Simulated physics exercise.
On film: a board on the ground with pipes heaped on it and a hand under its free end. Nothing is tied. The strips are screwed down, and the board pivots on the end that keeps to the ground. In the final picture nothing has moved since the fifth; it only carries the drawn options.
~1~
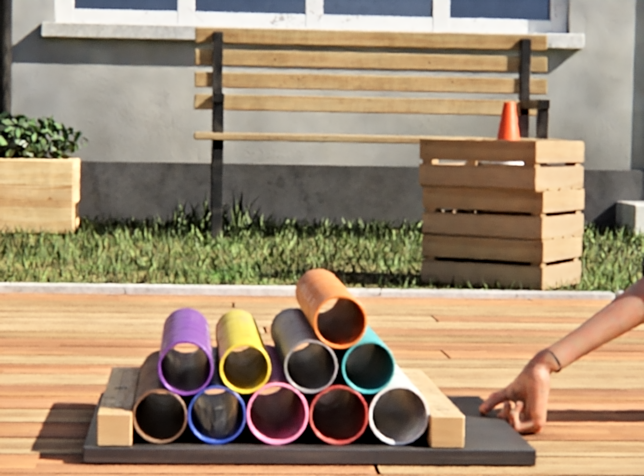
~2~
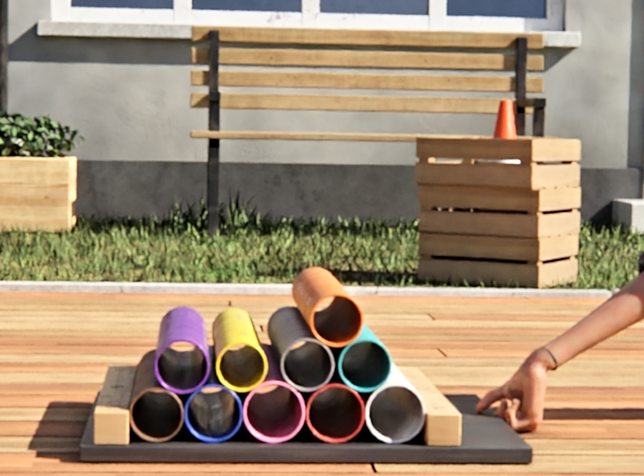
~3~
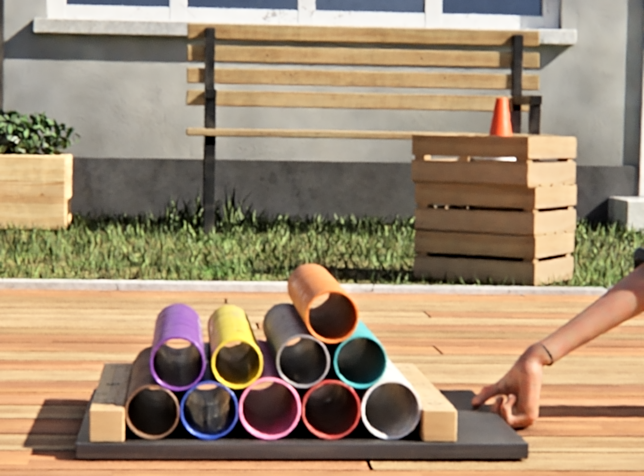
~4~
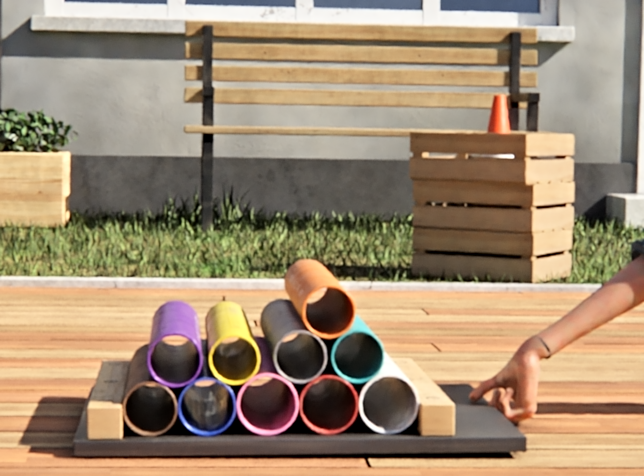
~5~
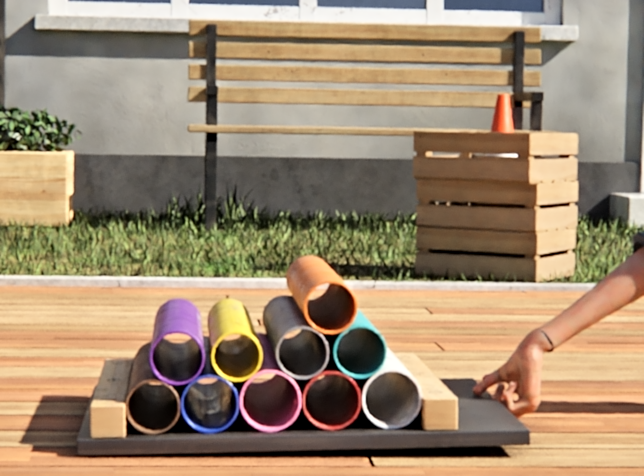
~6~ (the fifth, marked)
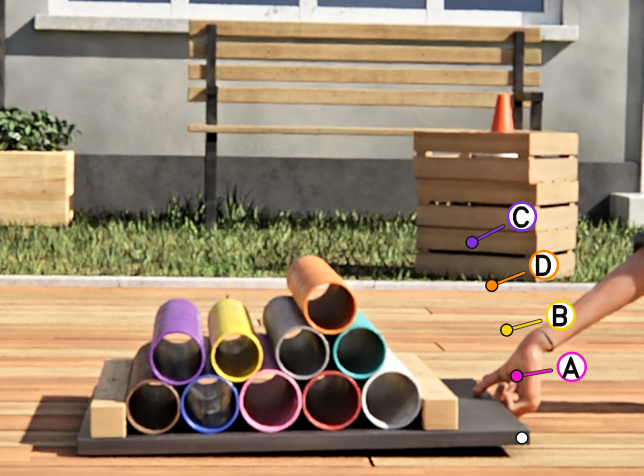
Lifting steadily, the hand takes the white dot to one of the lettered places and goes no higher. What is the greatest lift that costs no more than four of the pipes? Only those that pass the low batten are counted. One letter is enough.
At most to C.
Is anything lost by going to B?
At B: No.
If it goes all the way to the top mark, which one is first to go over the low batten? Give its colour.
It is the purple one.
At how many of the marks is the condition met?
Four of them.
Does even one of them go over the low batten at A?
At A: No.
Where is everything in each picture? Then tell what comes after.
In the first frame, red pipe (338, 415); white pipe (399, 415); purple pipe (186, 368).
In the second frame, purple pipe (182, 367); grey pipe (307, 365).
In the third frame, board (294, 406); white pipe (391, 409); orange pipe (332, 317).
In the fourth frame, board (291, 402); brown pipe (150, 409); blue pipe (207, 407).
In the fifth frame, board (295, 399); brown pipe (153, 407); blue pipe (210, 404).
On the marked copy, A at (517, 376); B at (507, 330); C at (472, 243); D at (492, 285); the white dot at (522, 438).
Taking C. A third of the way, board at 17°.
Two thirds of the way, board at 28°.
When it is over, board at 28°, one over the low batten (purple).
As for the rest, A none over the low batten; B none over the low batten; D none over the low batten.
